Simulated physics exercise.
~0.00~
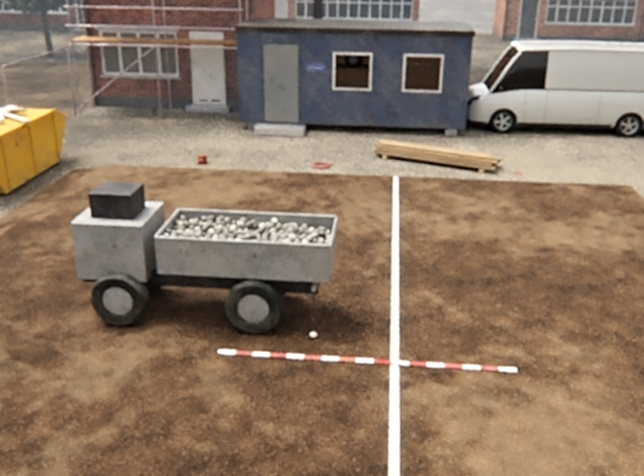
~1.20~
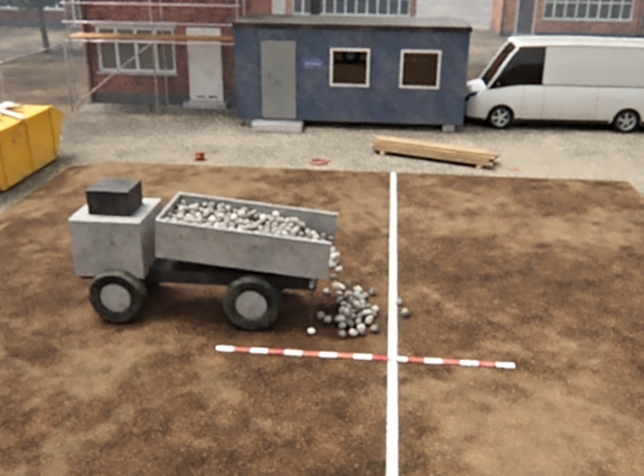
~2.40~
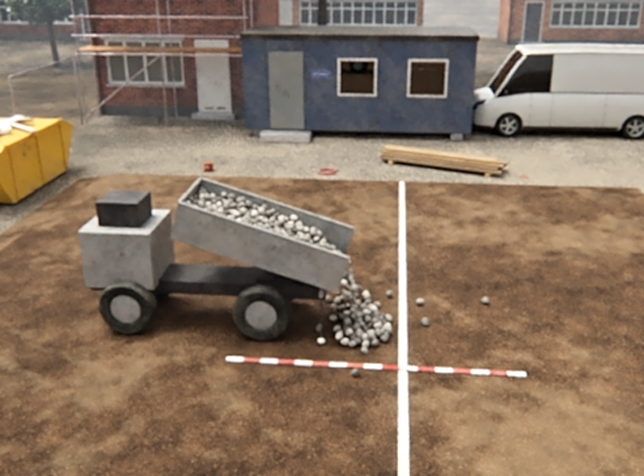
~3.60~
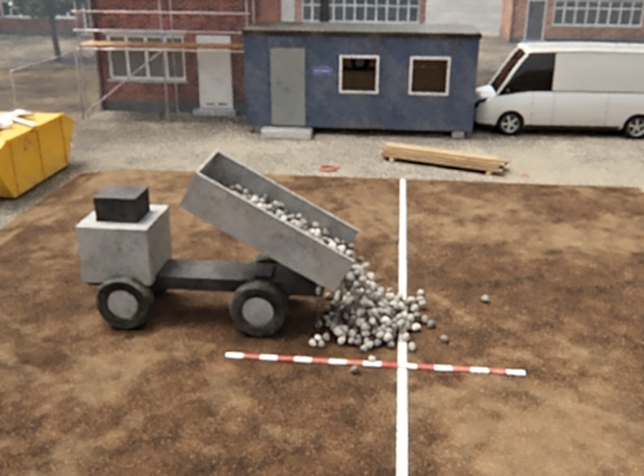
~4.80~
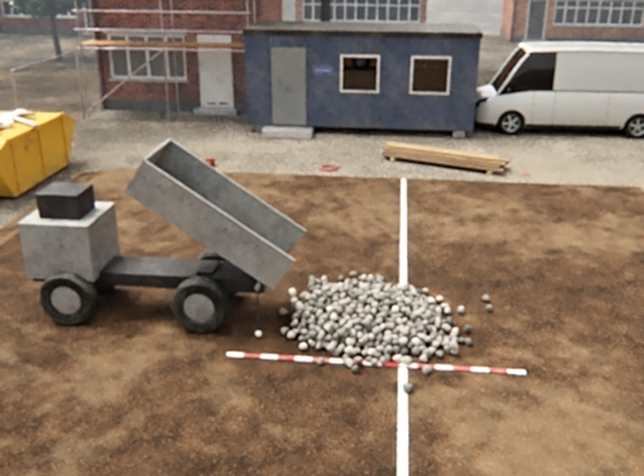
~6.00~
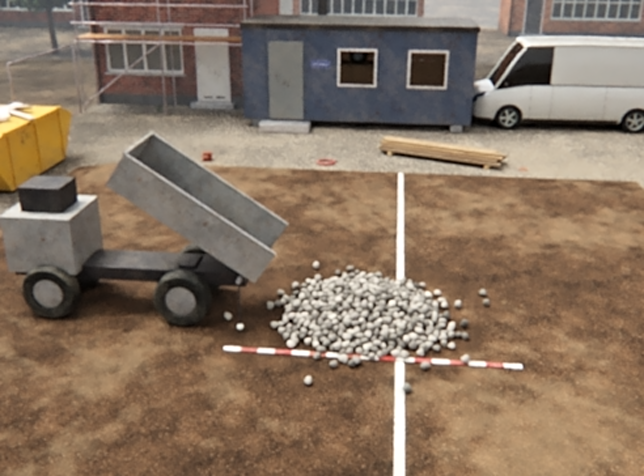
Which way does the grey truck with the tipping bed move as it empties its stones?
It moves to the left, away from the heap of stones.
On a building site, a grey truck tips out stones, pulls left and leaves a heap.
